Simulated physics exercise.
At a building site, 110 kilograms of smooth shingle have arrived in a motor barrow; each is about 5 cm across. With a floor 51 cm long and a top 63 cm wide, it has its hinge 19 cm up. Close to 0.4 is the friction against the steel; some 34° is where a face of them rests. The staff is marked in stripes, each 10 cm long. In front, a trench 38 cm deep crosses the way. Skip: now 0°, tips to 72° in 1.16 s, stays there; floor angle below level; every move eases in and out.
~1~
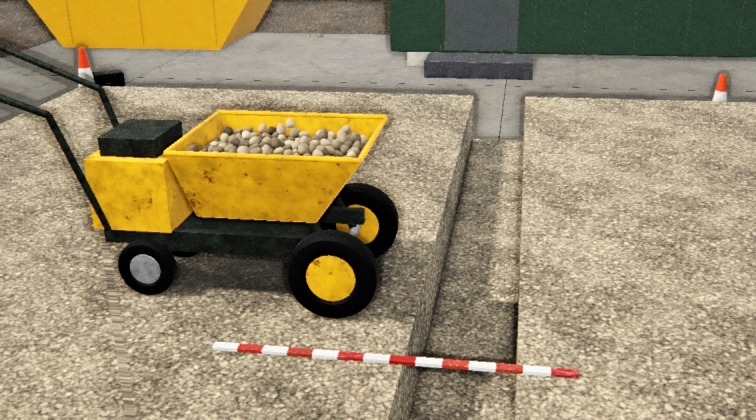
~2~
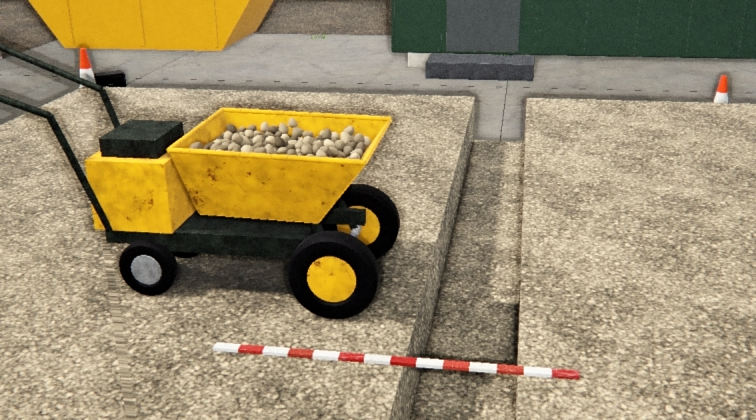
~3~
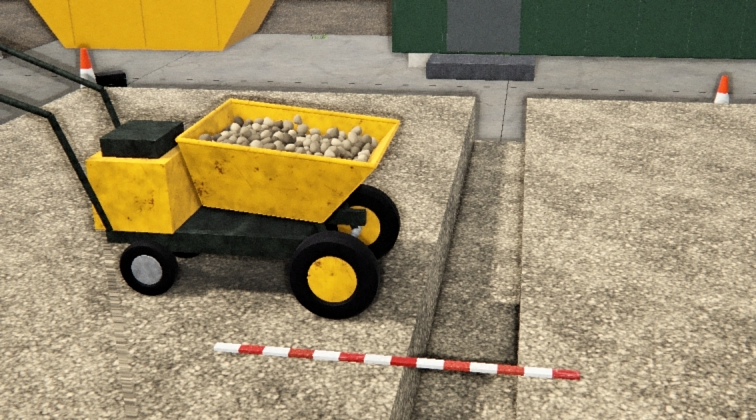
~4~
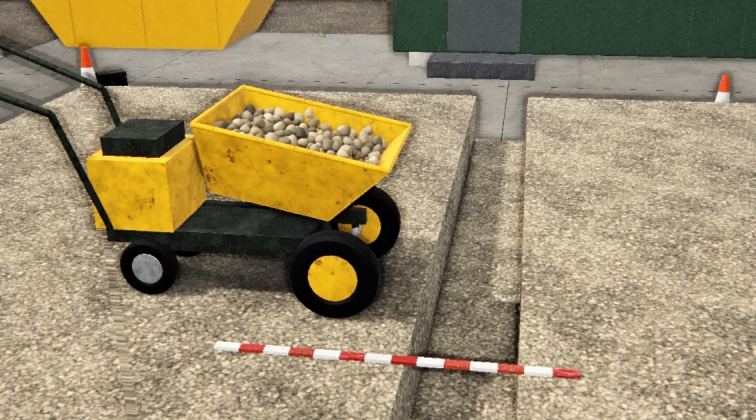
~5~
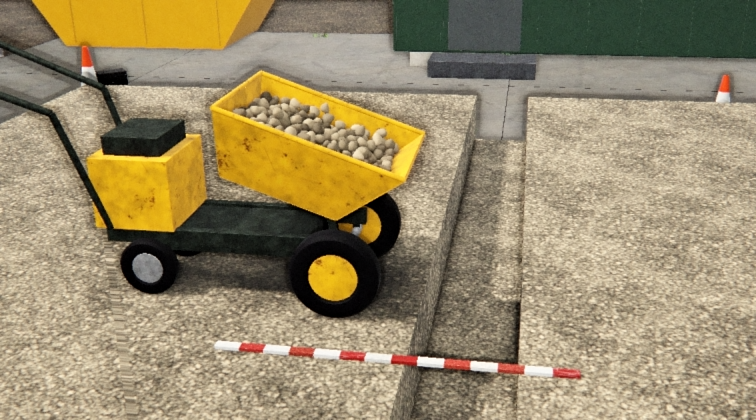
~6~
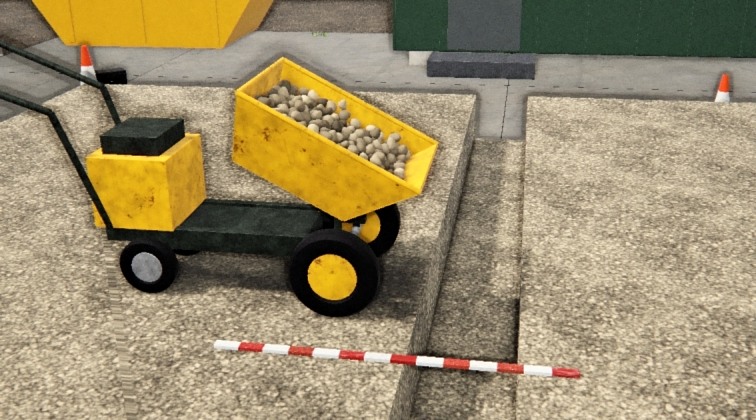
A yellow skip full of rounded stones, mounted on a small wheeled dumper, sat nearly level beside a trench, then its back end rose steadily, slanting it down to the right while the dumper stayed put.
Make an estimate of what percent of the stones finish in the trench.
About 61 percent.
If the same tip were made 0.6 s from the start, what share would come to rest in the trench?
40 %.
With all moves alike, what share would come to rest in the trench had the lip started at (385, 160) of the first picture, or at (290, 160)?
The first start gives about 35 per cent, the second about 100.
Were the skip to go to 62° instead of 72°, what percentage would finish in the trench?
Roughly 65 per cent would end in the trench.
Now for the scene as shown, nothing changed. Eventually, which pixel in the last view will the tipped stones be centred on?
Resting centre: About (506, 349).
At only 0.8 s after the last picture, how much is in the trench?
By then, around 25 percent.
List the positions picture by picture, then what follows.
The skip is at 0°, its lip at (361, 161); the top of the load is at (287, 136), in the first frame.
The skip is at 1°, its lip at (365, 163); the top of the load is at (268, 137), in the second frame.
Lip at (375, 166), floor tilted 5°, highest stones at (257, 130), in the third frame.
The skip is at 12°, its lip at (389, 171); the top of the load is at (256, 120), in the fourth frame.
The skip is at 19°, its lip at (405, 180); the top of the load is at (266, 105), in the fifth frame.
Lip at (420, 193), floor tilted 28°, highest stones at (281, 92), in the sixth frame.
Then, 0.4 s after the last picture the floor is at 61°, 100 % in the skip; the foremost stones are at (466, 223).
Then, 0.8 s after the last picture the floor is at 72°, 54 % in the skip, 27 % in the trench, 20 % past the trench; the foremost stones are at (591, 305).
Then, 1.1 s after the last picture the floor is at 72°, 18 % in the skip, 43 % in the trench, 39 % past the trench; the foremost stones are at (720, 308).
Then, 3.1 s after the last picture the floor is at 72°, 0 % in the skip, 61 % in the trench, 39 % past the trench; the foremost stones are past the picture's edge.
